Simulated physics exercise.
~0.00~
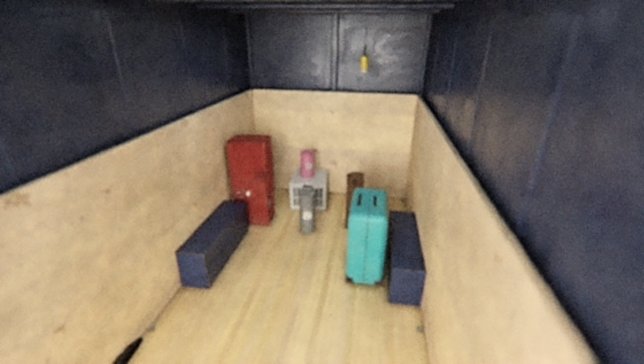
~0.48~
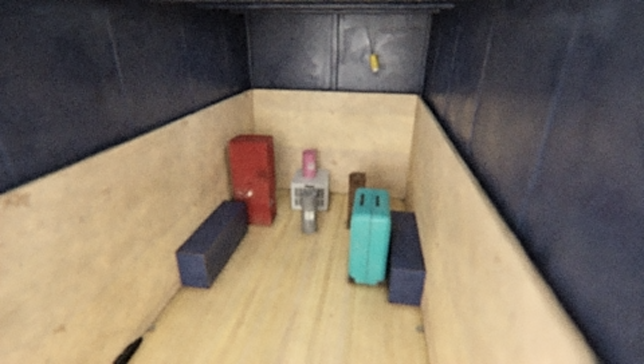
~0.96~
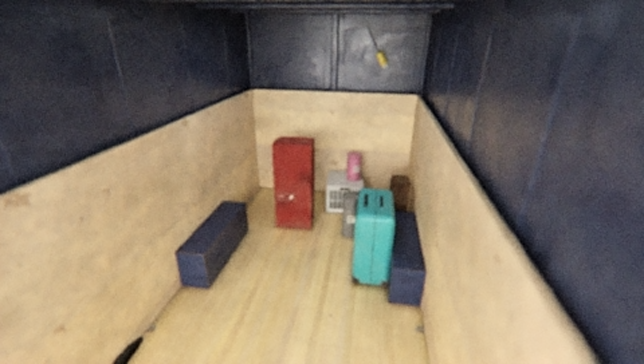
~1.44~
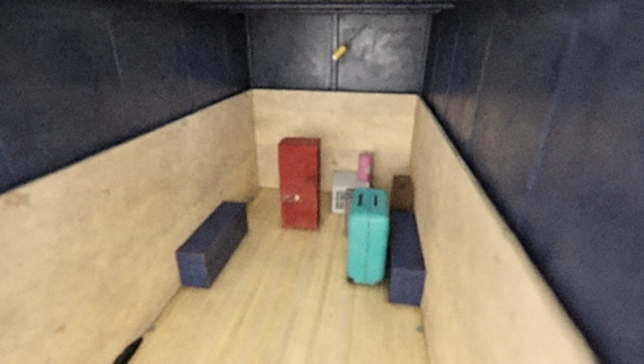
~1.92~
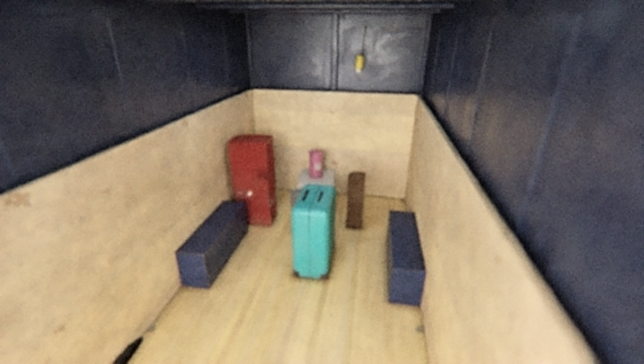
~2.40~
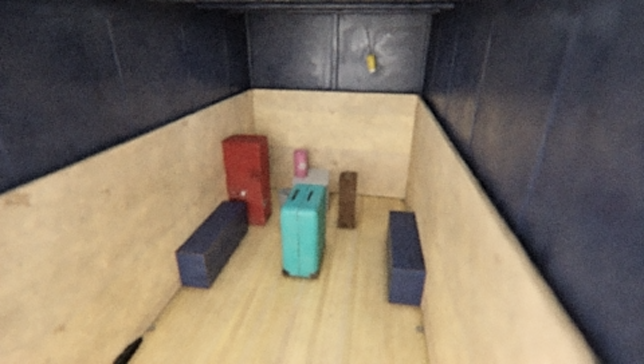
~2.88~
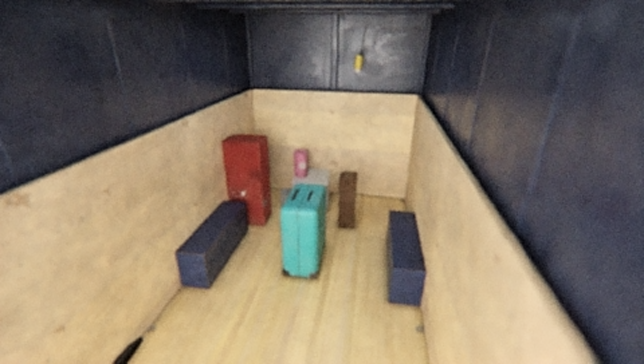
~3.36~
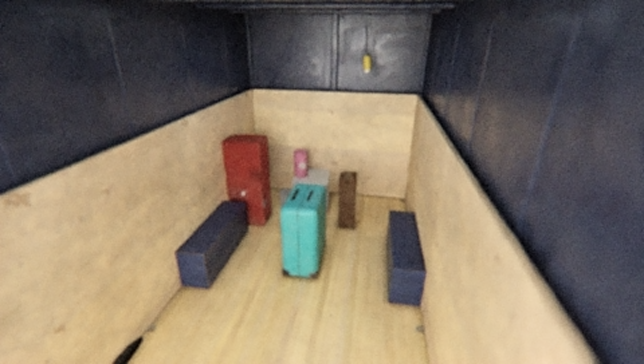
In a van's load bay, loose pieces slide right, then left, and settle still upright.
